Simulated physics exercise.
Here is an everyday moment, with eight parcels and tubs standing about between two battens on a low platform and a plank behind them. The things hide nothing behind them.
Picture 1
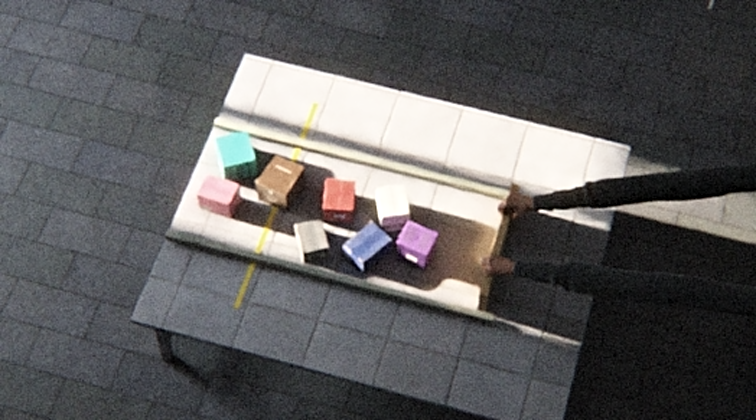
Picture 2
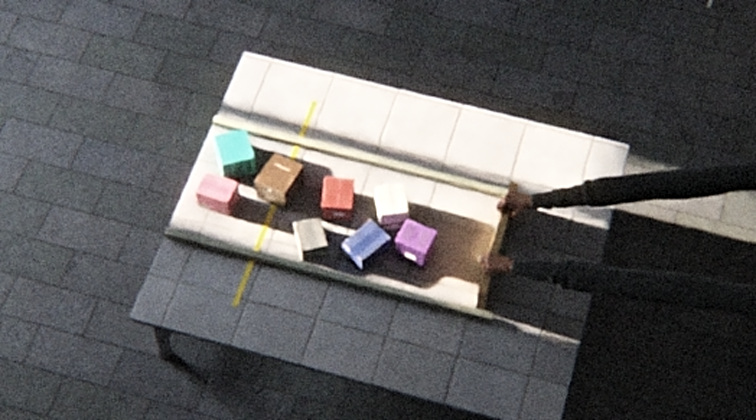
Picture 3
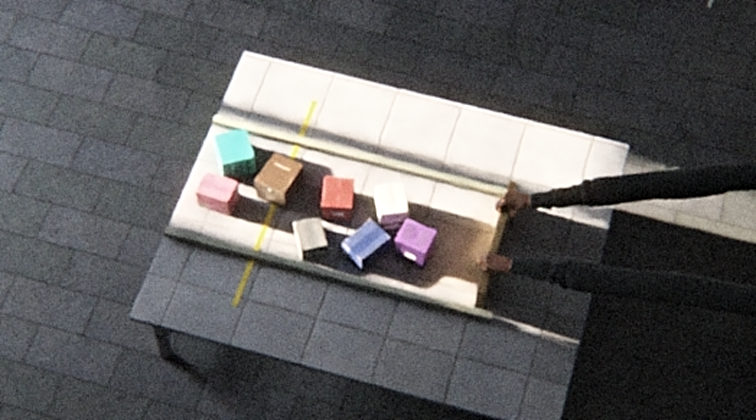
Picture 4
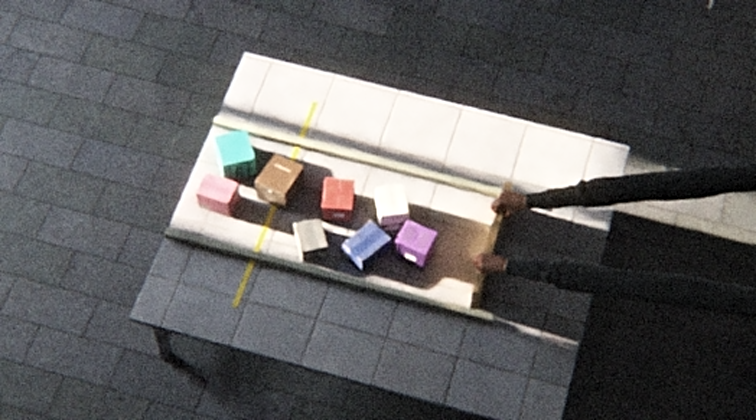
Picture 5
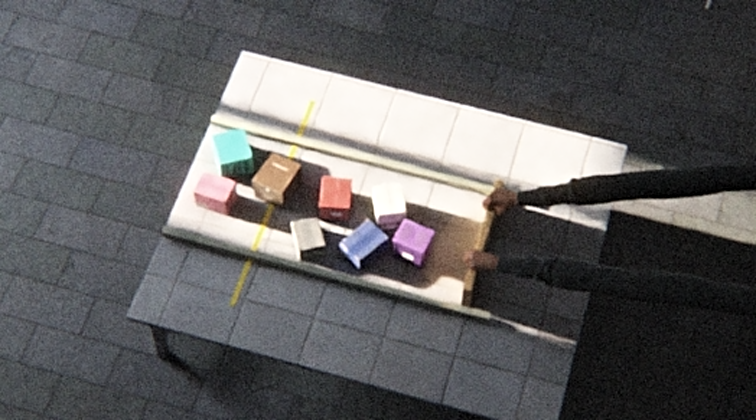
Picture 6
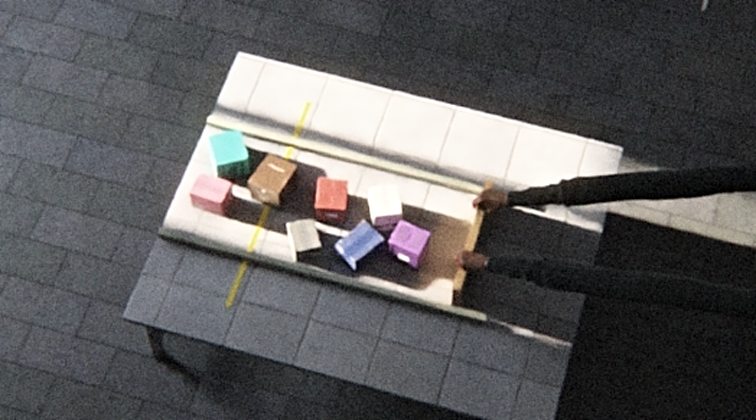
On a low platform, eight coloured boxes and tubs stood between two battens while two hands at the right slid a plank a short way left towards them, the items staying practically still.
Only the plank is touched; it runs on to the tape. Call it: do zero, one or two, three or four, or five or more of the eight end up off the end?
One or two end up off it.
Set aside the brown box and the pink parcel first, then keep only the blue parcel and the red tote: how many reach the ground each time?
Result: 0 in the first case, with 0 in the second.
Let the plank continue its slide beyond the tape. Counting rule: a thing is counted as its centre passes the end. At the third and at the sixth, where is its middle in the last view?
Earlier crossing: About (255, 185); later crossing: About (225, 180).
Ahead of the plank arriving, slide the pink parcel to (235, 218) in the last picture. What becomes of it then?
In that case it ends up off.
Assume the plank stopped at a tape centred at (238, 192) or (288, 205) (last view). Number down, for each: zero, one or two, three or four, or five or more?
First three or four, then zero.
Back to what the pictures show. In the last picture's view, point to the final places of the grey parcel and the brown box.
I'd put one close to (187, 209) and the other close to (202, 165).
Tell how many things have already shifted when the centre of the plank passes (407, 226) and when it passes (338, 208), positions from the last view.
At the first point the count is 2, at the second it's 6.
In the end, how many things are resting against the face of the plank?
The figure is 2.
Soon after, none off yet; pink parcel at rest near (211, 195); turquoise crate at rest near (229, 155); brown box at rest near (274, 182).
After that, none off yet; pink parcel at rest near (211, 195); turquoise crate at rest near (229, 155); brown box displaced a little near (269, 181).
In the end, the number that fall off is one or two; gone, turquoise crate and pink parcel.
